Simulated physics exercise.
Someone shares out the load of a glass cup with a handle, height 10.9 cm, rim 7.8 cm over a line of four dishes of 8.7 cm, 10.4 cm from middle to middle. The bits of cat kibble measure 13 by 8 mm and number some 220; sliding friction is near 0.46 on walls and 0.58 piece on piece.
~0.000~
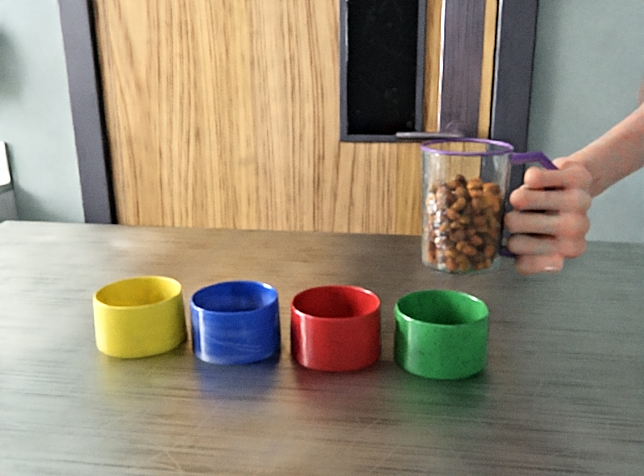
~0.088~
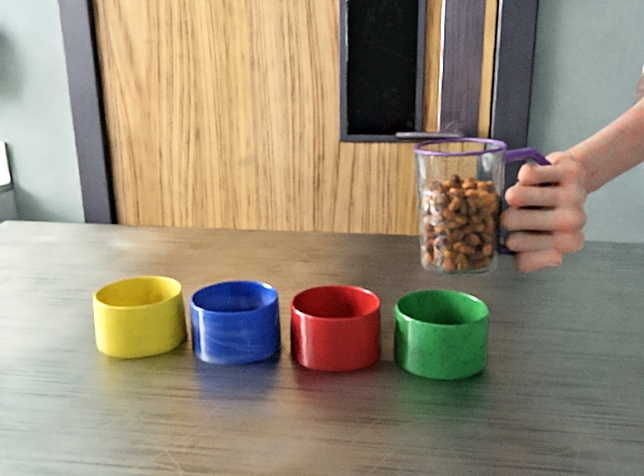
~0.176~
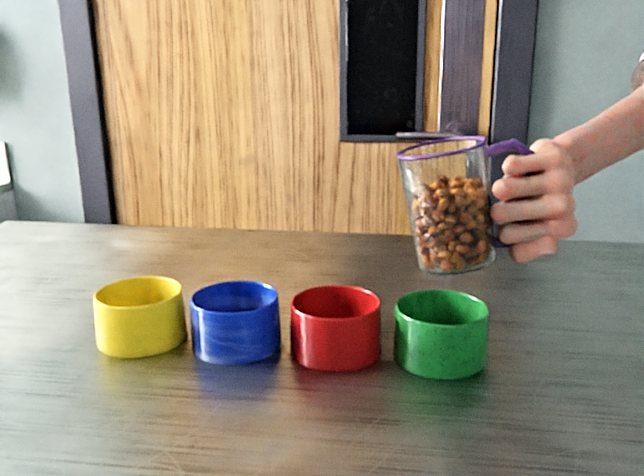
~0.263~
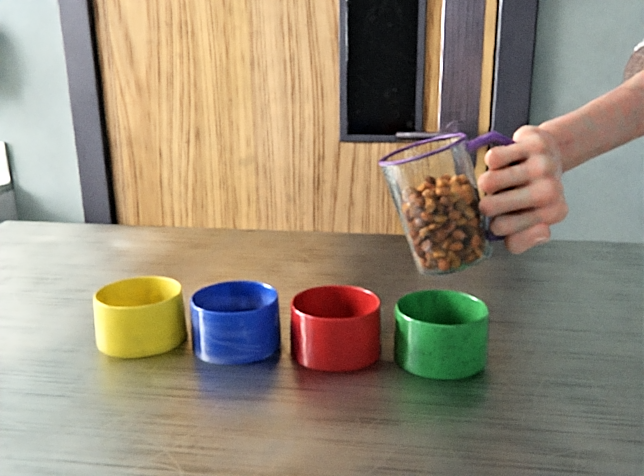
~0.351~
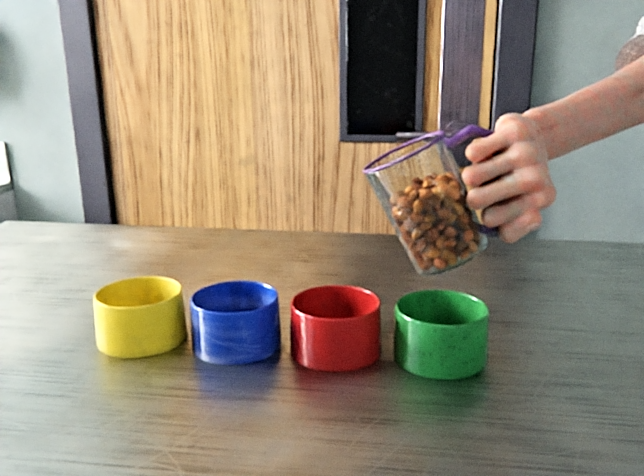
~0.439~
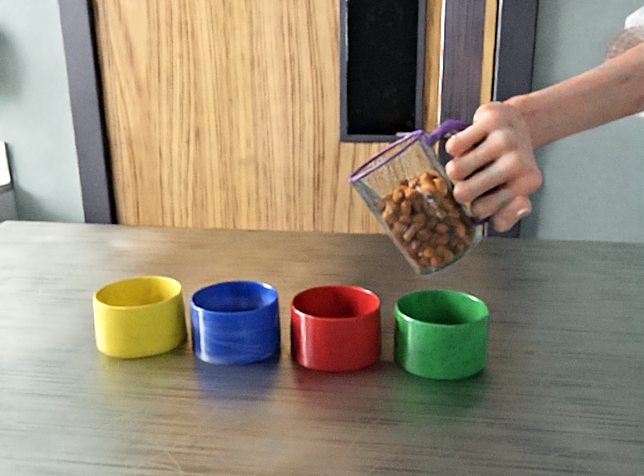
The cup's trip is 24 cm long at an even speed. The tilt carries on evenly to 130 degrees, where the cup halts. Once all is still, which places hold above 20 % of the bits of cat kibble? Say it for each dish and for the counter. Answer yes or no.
Red: No, blue: Yes, green: No, yellow: No, counter: No.
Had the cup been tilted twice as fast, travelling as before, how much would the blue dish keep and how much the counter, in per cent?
Then: Blue 10; counter 30.
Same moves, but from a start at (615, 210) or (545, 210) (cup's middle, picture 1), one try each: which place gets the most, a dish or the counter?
The winner: Red, then red.
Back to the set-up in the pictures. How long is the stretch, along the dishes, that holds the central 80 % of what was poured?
Roughly 5 cm.
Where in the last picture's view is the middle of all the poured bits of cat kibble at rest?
Around (230, 317).
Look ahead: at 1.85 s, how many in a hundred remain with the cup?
Roughly 0 per cent.
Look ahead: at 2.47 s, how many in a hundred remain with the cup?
About 0 per cent.
Then, at 1.28 s, tilt 109 degrees; cup holds 90 %, blue 5 %.
After 1.85 s, tilt 130 degrees; cup holds 0 %, blue 95 %.
After 2.47 s, tilt 130 degrees; cup holds 0 %, blue 95 %.
By 2.8 s all is still; red 0 %, blue 95 %, green 0 %, yellow 0 %, counter 5 %.
